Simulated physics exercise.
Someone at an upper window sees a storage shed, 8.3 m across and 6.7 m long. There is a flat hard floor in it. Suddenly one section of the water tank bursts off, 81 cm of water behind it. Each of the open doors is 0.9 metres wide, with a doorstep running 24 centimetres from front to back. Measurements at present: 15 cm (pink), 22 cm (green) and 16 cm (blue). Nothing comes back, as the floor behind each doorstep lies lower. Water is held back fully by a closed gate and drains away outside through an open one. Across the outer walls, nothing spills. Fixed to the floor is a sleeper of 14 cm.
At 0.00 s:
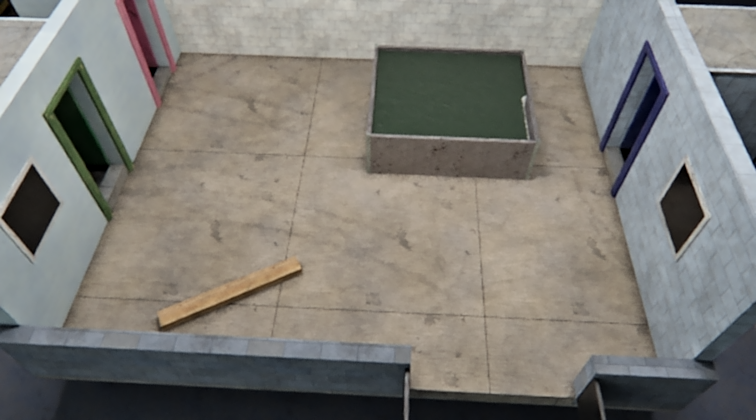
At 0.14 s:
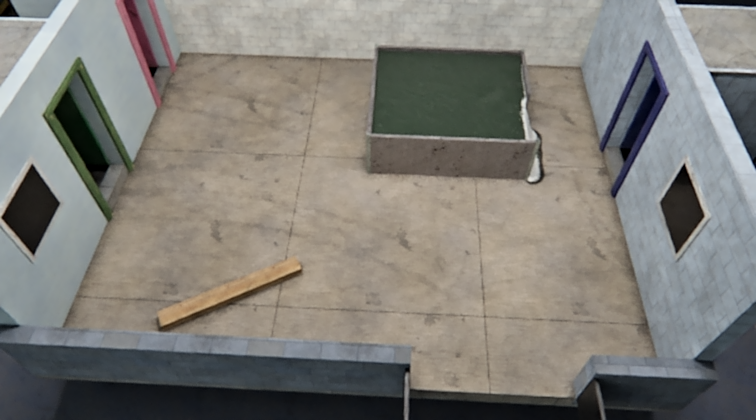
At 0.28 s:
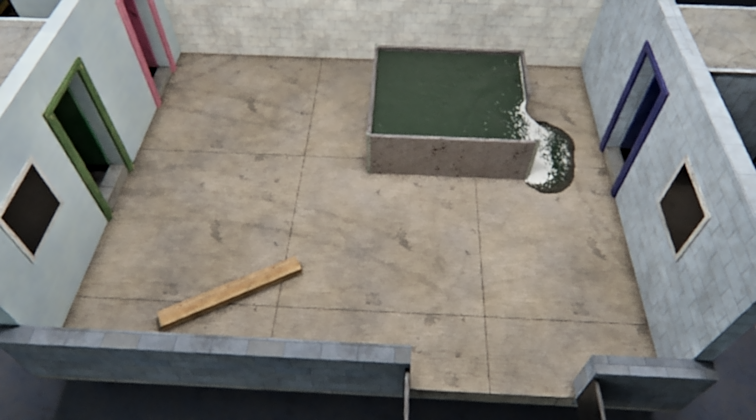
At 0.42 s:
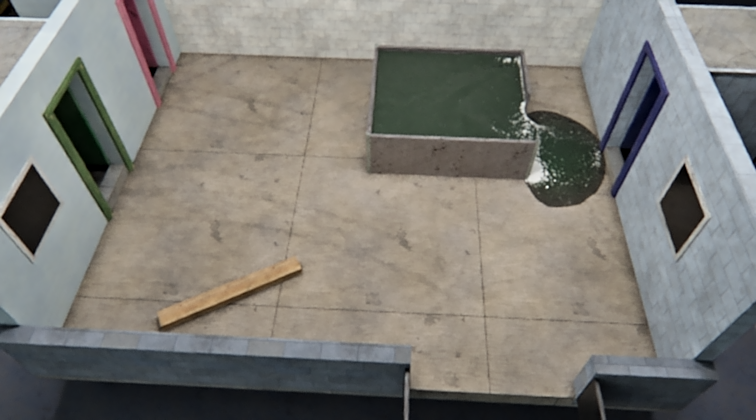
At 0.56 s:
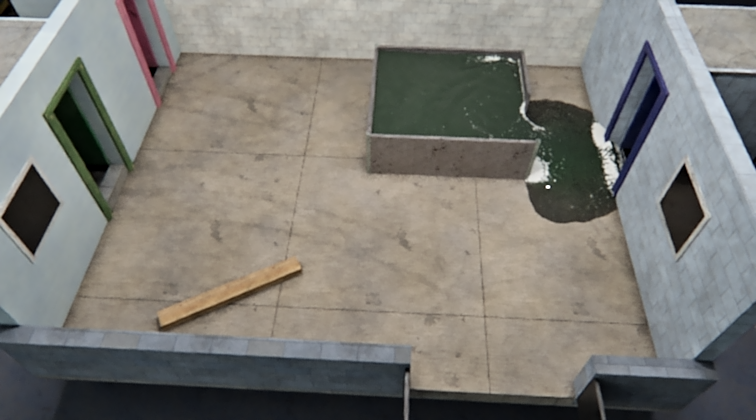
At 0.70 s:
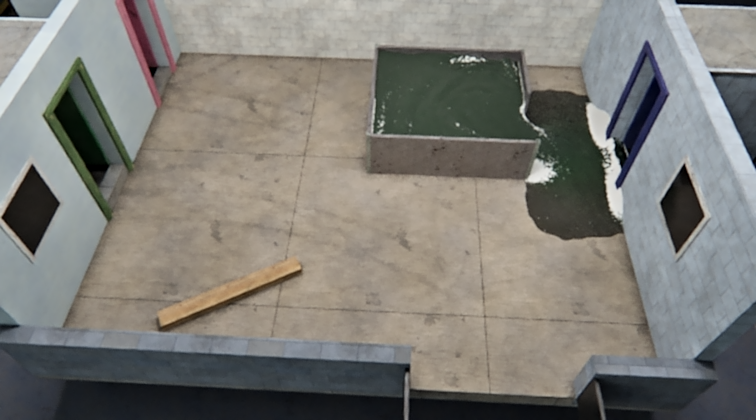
In a storage shed with a flat hard floor, dark green water bursts from the right side of a square tank, foams onto the floor, spreads to the right wall by the purple door, and widens along it toward the viewer.
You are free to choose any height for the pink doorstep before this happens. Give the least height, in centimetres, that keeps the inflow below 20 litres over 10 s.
About 9 cm.
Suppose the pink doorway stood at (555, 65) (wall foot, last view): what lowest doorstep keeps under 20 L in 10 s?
Roughly 26 cm, give or take.
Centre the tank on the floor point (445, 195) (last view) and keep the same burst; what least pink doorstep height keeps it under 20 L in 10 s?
Roughly 7.5 cm is needed.
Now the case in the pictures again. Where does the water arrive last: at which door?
The green door comes last.
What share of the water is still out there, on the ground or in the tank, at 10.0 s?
Around 68 per cent of the water.
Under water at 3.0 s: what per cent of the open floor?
Around 25 per cent of the floor.
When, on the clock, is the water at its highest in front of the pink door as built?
It peaks at about 5.5 s.
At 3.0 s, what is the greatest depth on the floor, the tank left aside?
I'd put it near 40 cm.
After 1.4 s water covers 10 % of the floor, deepest (53 cm) near (610, 180); it has not reached the pink door.
After 3.0 s water covers 25 % of the floor, deepest (40 cm) near (606, 165); it has not reached the pink door.
After 10.0 s water covers 90 % of the floor, deepest (16 cm) near (606, 165); 9 cm at the pink door, 0 litres in over its 15 cm doorstep.
At the pink door as built, the water arrived by 5.2 s and peaked near 13 cm at 5.6 s.
Run again over the same 10 s with other heights there, 37 litres in over 7.5 cm, 7 litres over 10.5 cm. The limit of 20 litres is kept from about 9 cm up.
